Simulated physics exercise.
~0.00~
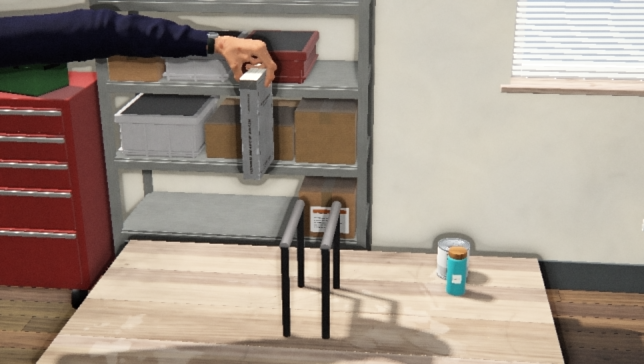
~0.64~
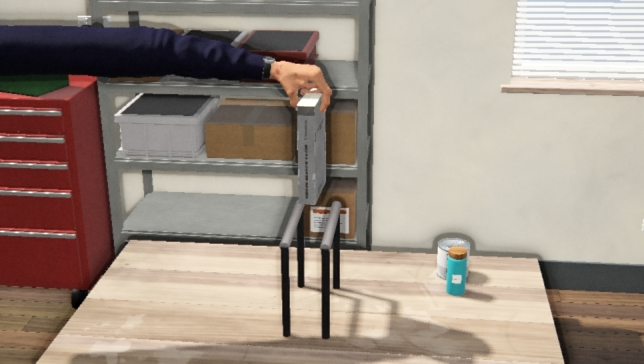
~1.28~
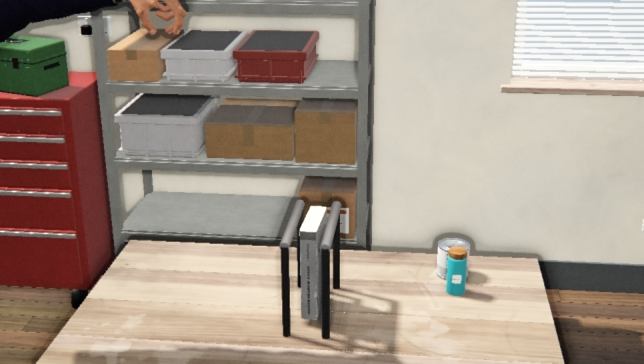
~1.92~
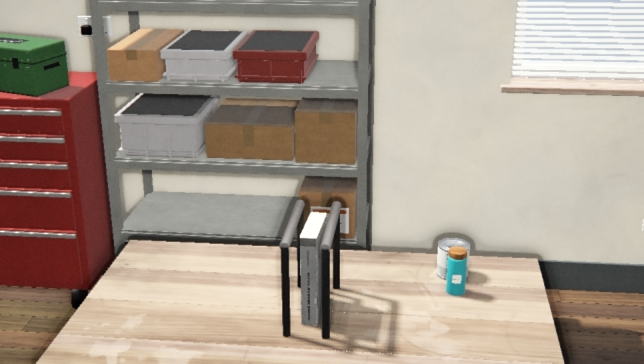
A grey book, held upright by a hand reaching in from the left, hangs above a pale wooden table where two dark, raised ledges stand with a slot between them. A turquoise shaker and a white tin sit to the right. The hand carries the book right and downward until it is over the gap. It then lets go and draws back to the upper left, while the book drops between the ledges, still upright. The book passes through and ends standing on the table between them, and the shaker and tin stay in place.
